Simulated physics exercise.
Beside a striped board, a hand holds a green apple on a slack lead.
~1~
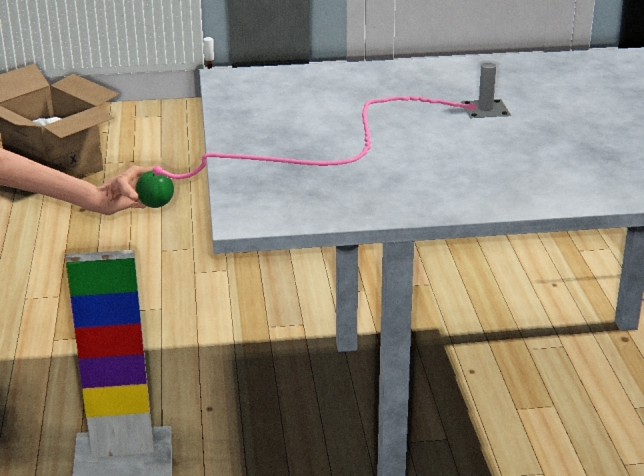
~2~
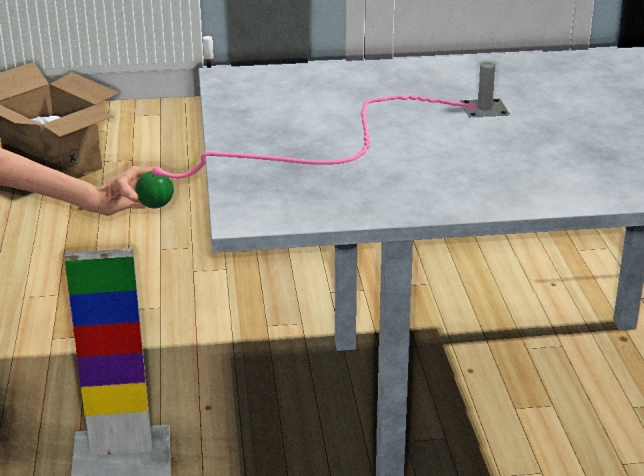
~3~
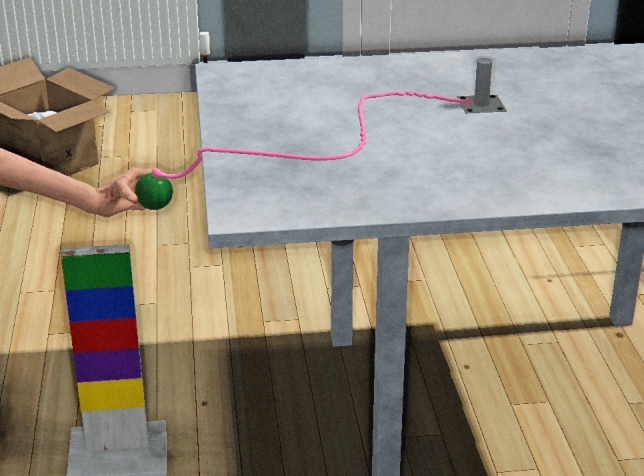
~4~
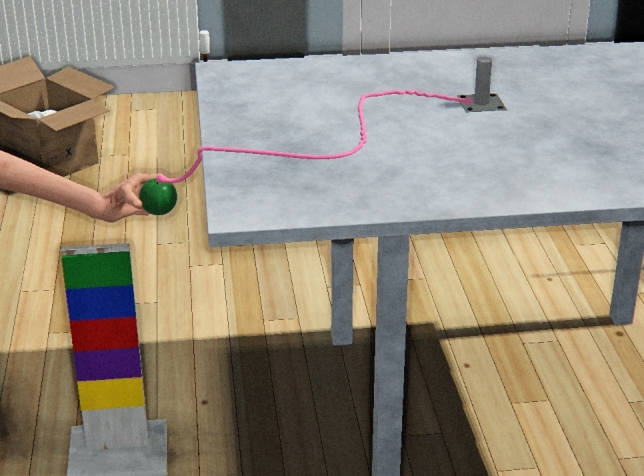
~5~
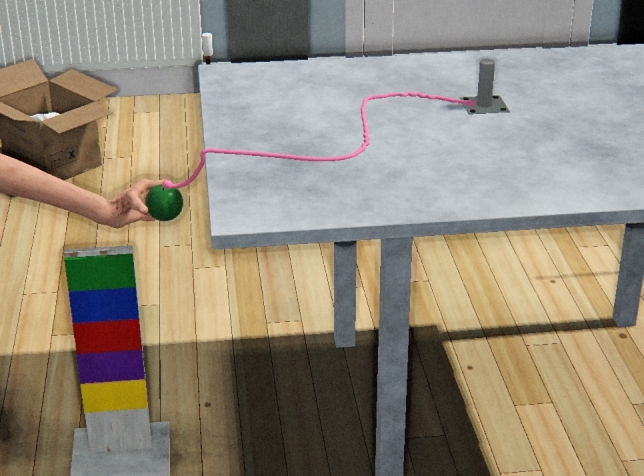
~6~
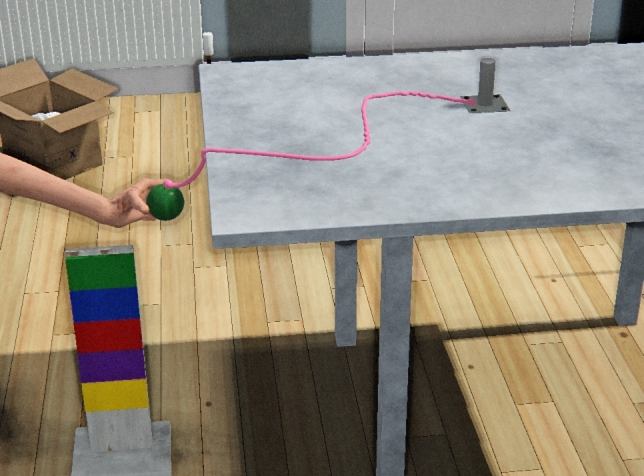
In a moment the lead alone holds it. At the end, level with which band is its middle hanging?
Level with red.
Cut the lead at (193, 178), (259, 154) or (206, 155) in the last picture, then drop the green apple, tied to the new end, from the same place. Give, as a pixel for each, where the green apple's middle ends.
I'd expect it near (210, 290) on the first try, near (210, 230) on the second and near (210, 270) on the third.
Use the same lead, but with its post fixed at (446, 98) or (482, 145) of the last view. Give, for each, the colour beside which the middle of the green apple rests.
It comes out purple the first time and purple the second time.
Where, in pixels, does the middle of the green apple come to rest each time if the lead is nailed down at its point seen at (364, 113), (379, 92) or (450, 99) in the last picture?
Approximately at (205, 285), at (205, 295) and at (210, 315), in that order.
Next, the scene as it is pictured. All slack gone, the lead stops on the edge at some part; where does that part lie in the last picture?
In the last picture it is at roughly (337, 158).
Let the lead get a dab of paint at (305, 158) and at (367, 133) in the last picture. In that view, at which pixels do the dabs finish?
They go to (205, 170) and to (276, 129).
A little later, apple near (247, 303); level with red.
Next, apple near (197, 324); level with red.
When it is over, apple near (212, 319); level with red. The red one.
